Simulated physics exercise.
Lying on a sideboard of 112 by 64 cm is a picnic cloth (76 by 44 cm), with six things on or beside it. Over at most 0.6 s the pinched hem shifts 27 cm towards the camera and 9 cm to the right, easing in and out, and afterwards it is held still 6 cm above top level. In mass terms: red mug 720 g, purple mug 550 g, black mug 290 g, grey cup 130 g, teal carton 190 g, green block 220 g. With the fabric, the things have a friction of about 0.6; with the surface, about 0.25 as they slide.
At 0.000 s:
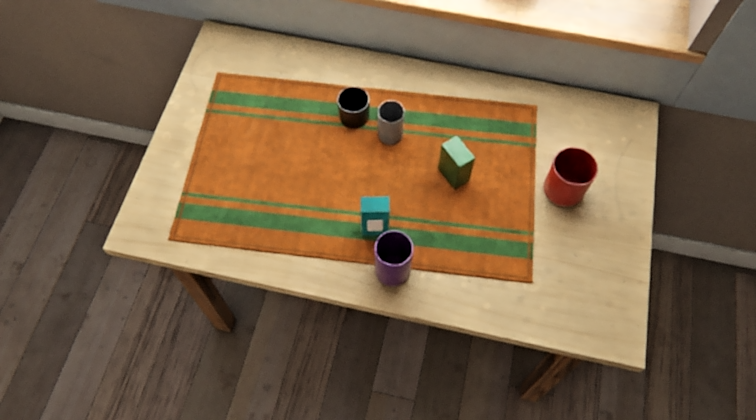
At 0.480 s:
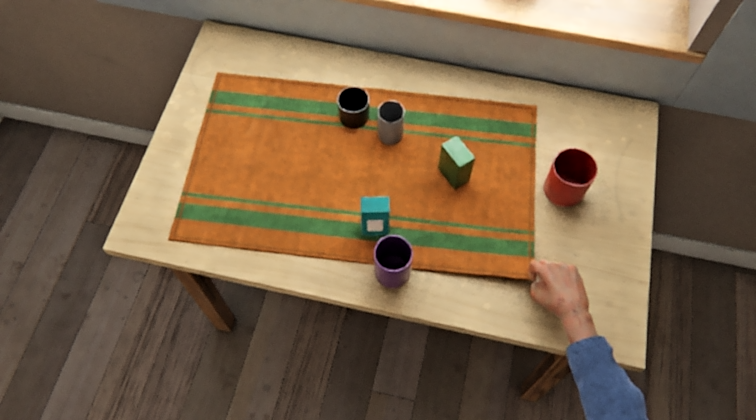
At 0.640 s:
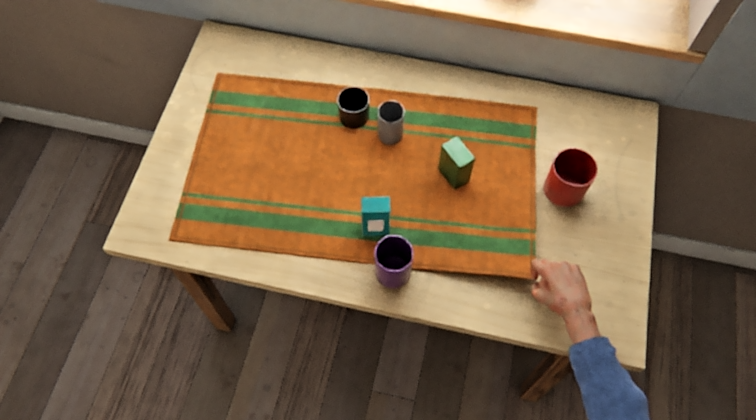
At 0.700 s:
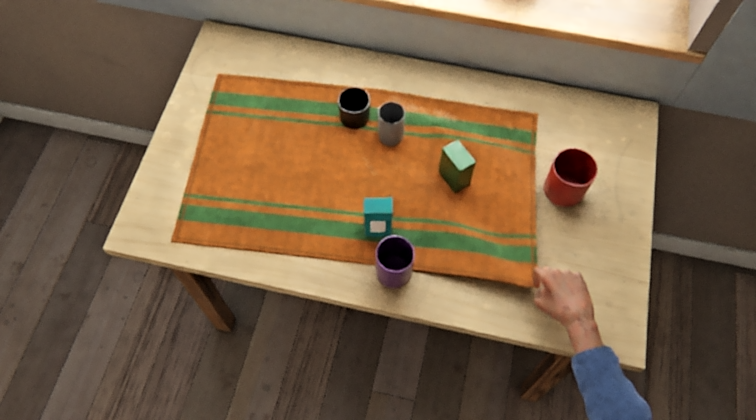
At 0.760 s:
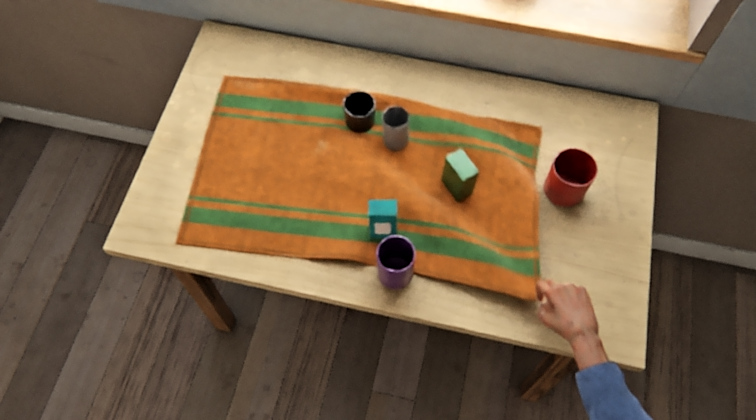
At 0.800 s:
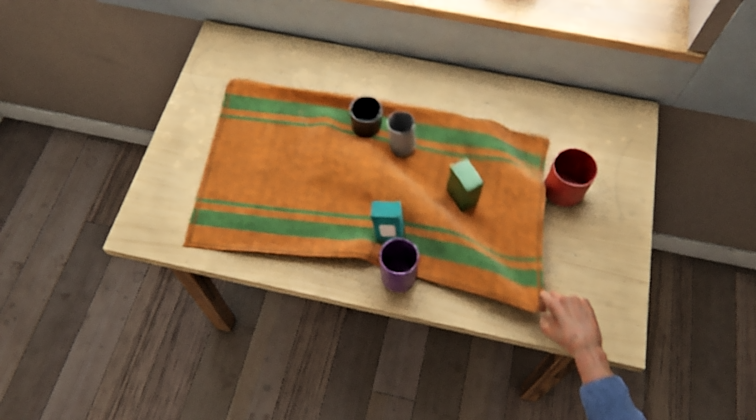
The clip shows a hand gripping the near right corner of an orange and green cloth on a wooden table and pulling it toward the camera and slightly right, wrinkling it as cups and small boxes shift along with it.
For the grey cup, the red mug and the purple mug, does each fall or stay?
Grey cup: Stays; red mug: Stays; purple mug: Leaves.
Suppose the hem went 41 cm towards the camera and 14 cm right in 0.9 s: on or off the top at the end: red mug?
Outcome: Red mug is still there.
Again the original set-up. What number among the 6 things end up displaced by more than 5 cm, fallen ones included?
So we're at 5.
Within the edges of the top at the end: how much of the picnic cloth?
Roughly 75% of it.
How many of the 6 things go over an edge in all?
That gives 1.
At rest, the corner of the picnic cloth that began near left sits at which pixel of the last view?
It settles at roughly (237, 281).
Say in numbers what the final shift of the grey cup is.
The grey cup ends up about 35 cm from its start.
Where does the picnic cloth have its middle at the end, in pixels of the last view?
Roughly at (448, 266) in the last picture.
At 0.9 s, 100 % of the picnic cloth is still over the top; grey cup 13 cm off its start, purple mug 6 cm off its start, green block 15 cm off its start.
At 1.0 s, 95 % of the picnic cloth is still over the top; grey cup 22 cm off its start, purple mug 12 cm off its start, green block 23 cm off its start.
At 1.1 s, 90 % of the picnic cloth is still over the top; grey cup 28 cm off its start at (480, 201), purple mug 17 cm off its start at (443, 324), green block 29 cm off its start at (532, 269).
At 1.2 s, 85 % of the picnic cloth is still over the top; grey cup 32 cm off its start, purple mug on its side, 23 cm off its start, green block 33 cm off its start.
At 2.8 s, 75 % of the picnic cloth is still over the top; purple mug over the edge, grey cup 34 cm off its start at (502, 220), red mug 0 cm off its start at (576, 167), green block 35 cm off its start at (555, 292).
